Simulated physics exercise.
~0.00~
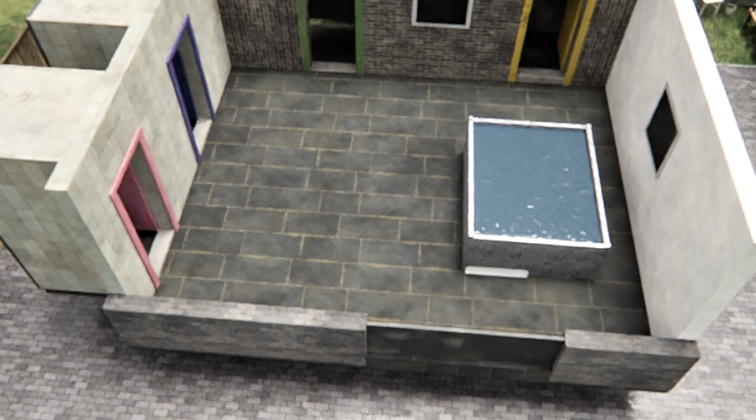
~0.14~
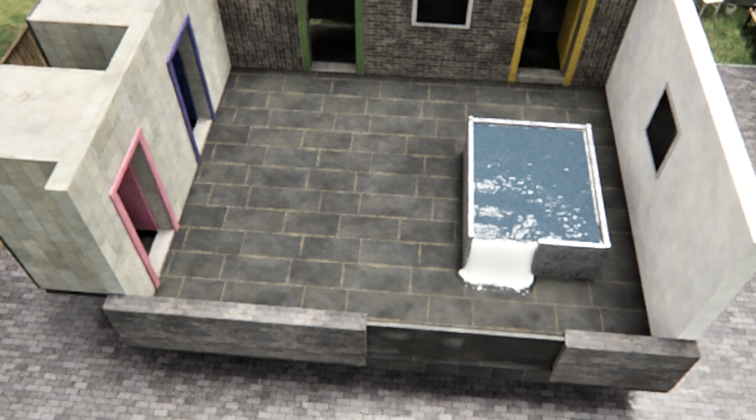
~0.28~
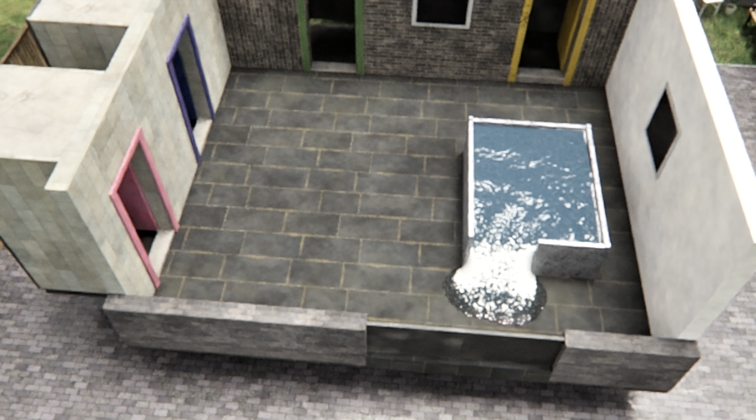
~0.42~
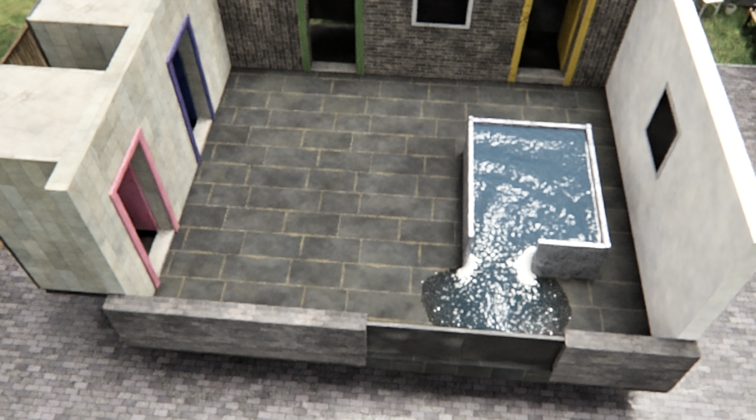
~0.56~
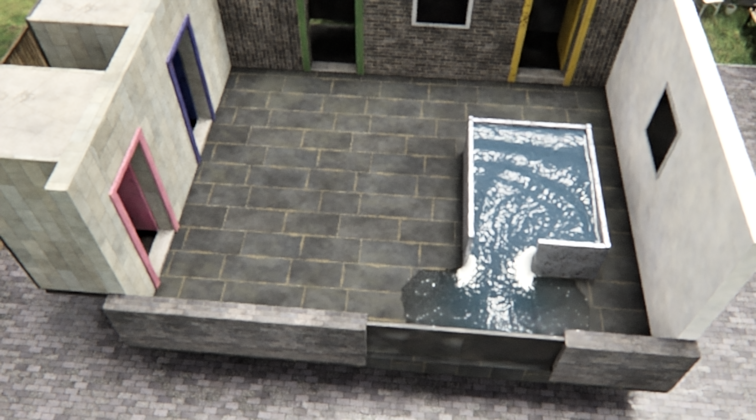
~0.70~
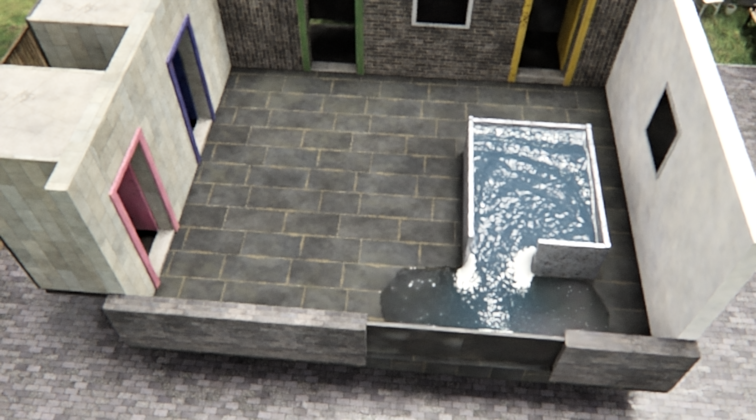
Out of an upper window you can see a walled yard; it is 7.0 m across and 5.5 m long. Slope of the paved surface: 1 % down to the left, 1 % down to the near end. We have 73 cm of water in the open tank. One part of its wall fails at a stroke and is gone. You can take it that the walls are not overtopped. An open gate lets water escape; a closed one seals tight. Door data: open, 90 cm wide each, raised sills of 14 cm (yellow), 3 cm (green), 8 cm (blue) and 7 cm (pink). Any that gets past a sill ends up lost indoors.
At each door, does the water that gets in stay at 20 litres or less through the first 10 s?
Taking them in turn: At the yellow door, yes; at the green door, no; at the blue door, yes; at the pink door, no.
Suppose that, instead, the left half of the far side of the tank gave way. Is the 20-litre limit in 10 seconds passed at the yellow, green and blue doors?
Log - yellow: Threshold topped, green: Threshold topped, blue: Threshold topped.
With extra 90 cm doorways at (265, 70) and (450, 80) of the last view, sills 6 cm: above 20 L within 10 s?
Check, in order - fail / pass.
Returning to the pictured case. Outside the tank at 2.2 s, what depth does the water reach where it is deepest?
About 44 cm at most.
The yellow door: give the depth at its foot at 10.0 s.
Looks like about 6.5 cm at that spot.
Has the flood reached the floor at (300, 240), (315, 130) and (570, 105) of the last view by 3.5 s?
Going in order, covered, then clear, then covered.
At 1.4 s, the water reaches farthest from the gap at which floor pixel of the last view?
Point: Roughly (246, 331) in the last view.
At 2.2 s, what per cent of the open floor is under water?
About 30 per cent.
After 1.4 s water covers 15 % of the floor and is deepest (52 cm) near (494, 338); yellow door not reached, green door not reached, blue door not reached, pink door not reached.
After 2.2 s water covers 30 % of the floor and is deepest (44 cm) near (481, 349); yellow door not reached, green door not reached, blue door not reached, pink door 9 cm at the sill, 0 L in.
After 3.5 s water covers 50 % of the floor and is deepest (30 cm) near (494, 350); yellow door not reached, green door not reached, blue door 6 cm at the sill, 0 L in, pink door 22 cm at the sill, 93 L in.
After 6.0 s water covers 80 % of the floor and is deepest (21 cm) near (481, 349); yellow door 11 cm at the sill, 0 L in, green door 5 cm at the sill, 0 L in, blue door 7 cm at the sill, 0 L in, pink door 16 cm at the sill, 213 L in.
After 10.0 s water covers 95 % of the floor and is deepest (15 cm) near (205, 145); yellow door 6 cm at the sill, 1 L in, green door 8 cm at the sill, 35 L in, blue door 13 cm at the sill, 4 L in, pink door 11 cm at the sill, 288 L in.
